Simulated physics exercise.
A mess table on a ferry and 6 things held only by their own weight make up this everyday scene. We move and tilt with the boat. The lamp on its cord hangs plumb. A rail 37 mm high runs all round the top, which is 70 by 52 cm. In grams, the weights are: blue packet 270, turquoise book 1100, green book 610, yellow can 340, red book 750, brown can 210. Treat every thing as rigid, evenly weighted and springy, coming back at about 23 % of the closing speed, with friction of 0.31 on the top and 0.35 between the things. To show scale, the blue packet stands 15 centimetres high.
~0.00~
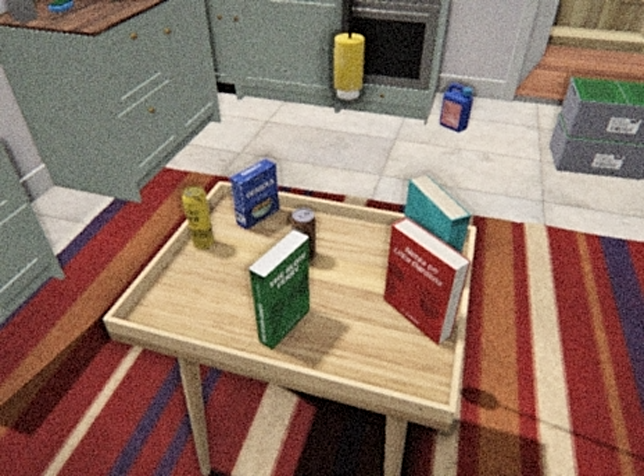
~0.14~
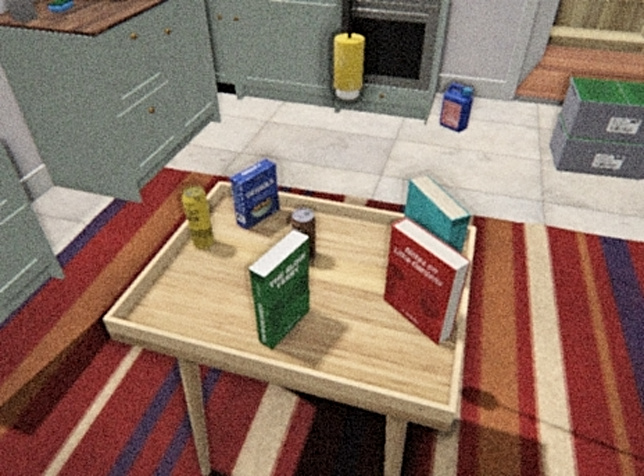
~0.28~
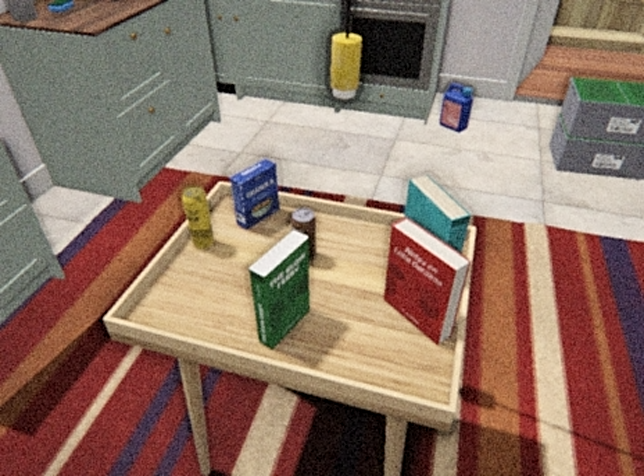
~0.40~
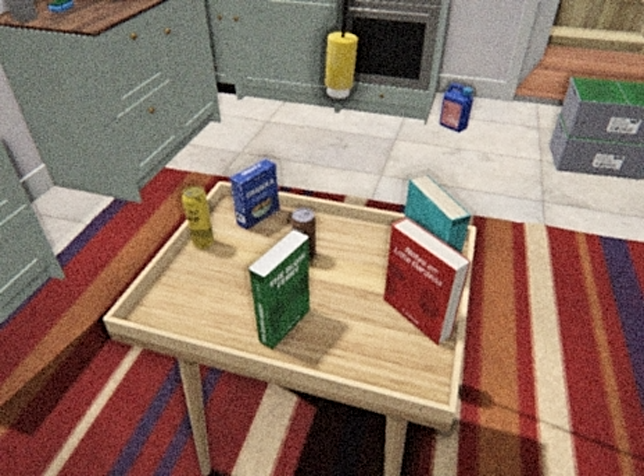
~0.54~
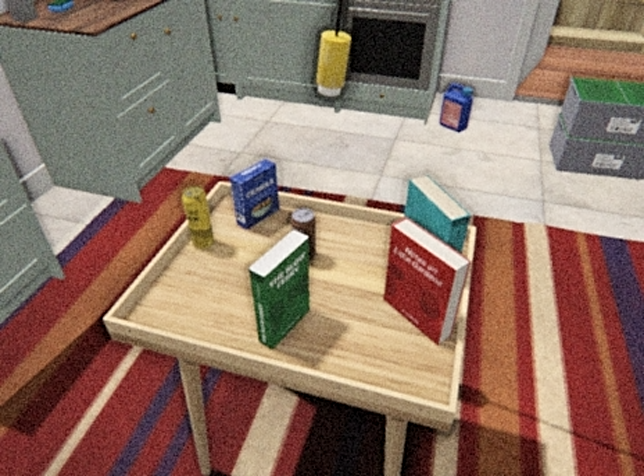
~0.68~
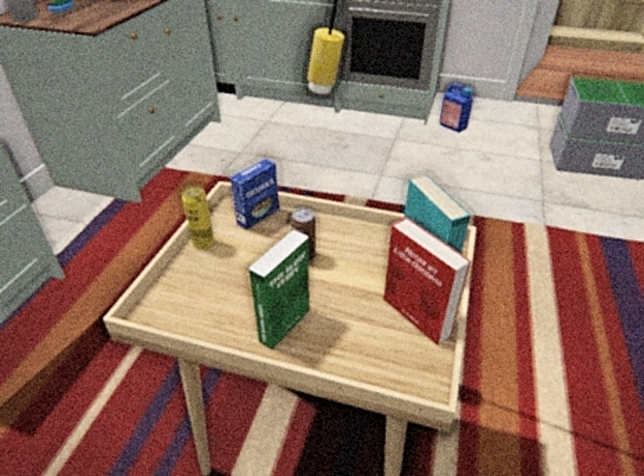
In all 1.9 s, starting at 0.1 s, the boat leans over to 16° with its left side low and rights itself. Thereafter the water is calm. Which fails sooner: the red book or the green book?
Latter.
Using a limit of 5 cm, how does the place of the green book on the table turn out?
Green book: Moved.
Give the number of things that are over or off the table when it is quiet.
Count: 1.
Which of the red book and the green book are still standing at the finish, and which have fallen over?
Well, the red book holds steady, and the green book tumbles down.
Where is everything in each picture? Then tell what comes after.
In the first picture, boat level; red book (422, 283); green book (283, 292).
In the second picture, boat level; yellow can (199, 219); brown can (304, 236).
In the third picture, heel 1°, left side down; blue packet (256, 195); turquoise book (432, 233).
In the fourth picture, heel 4°, left side down; yellow can (199, 219); brown can (304, 236).
In the fifth picture, heel 7°, left side down; blue packet (256, 194); turquoise book (432, 233).
In the sixth picture, heel 11°, left side down; red book (422, 282); green book (283, 291).
Around 1.08 s, heel 16°, left side down; green book tipped 30° against what carries it near (262, 282).
Around 1.28 s, heel 14°, left side down; green book on its side near (223, 286).
Around 1.38 s, heel 12°, left side down; green book on its side near (209, 283).
Finally (2.5 s), on their side or leaning hard on the table, green book; the other 5 still in place (within 5 cm). Final places as that camera would see them, red book near (422, 282), green book near (200, 281). Red book was never lost; green book went at 1.10 s.
